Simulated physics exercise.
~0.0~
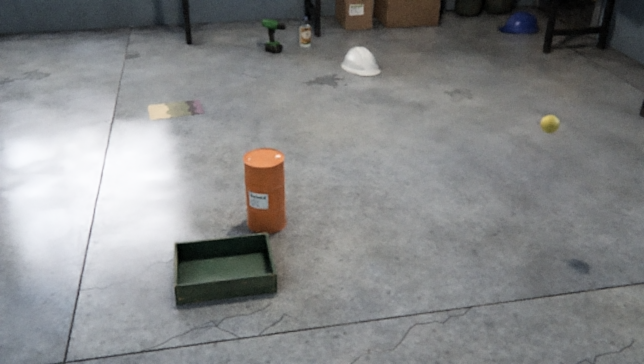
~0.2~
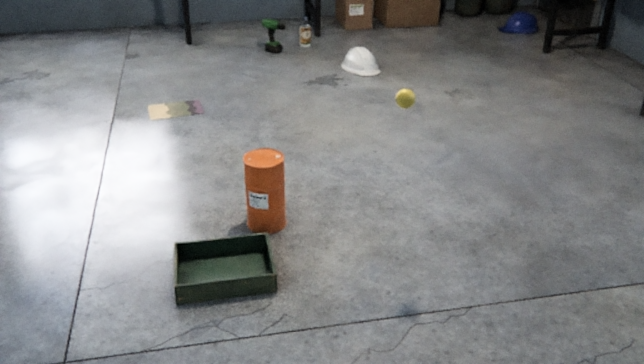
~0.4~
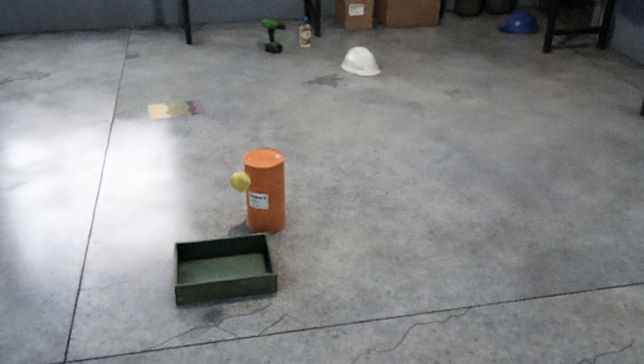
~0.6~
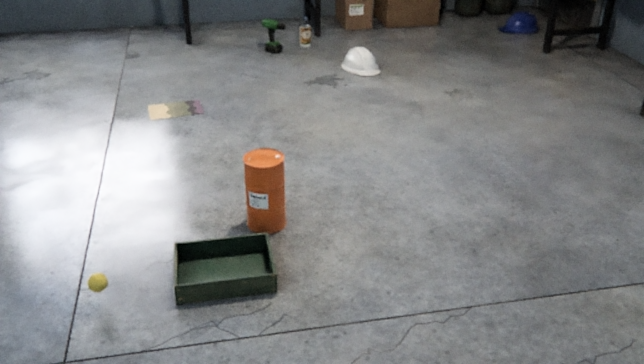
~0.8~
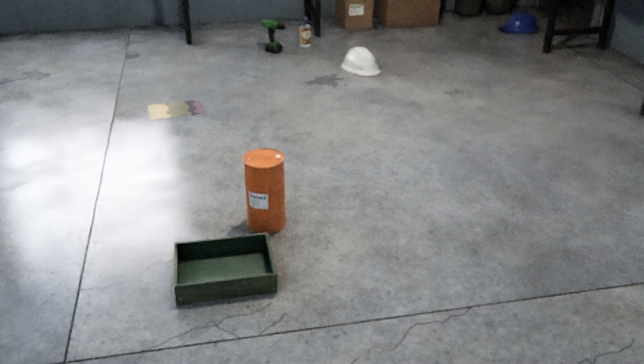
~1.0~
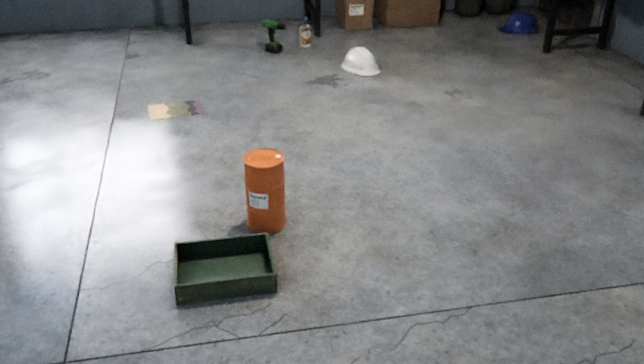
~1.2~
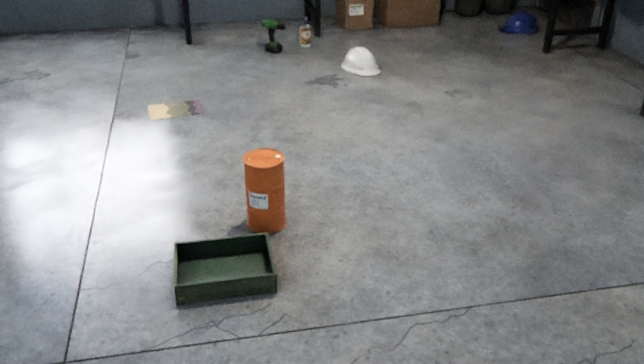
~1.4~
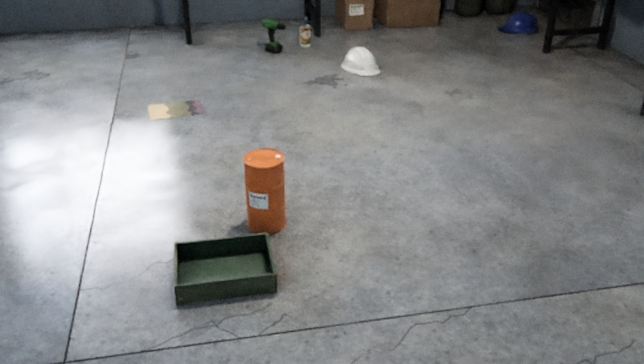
In the video, a yellow lemon moves left through the air above a concrete floor, descends past an orange canister, and passes left of an empty green box. It then disappears from view, leaving the box empty and the canister still standing in place.
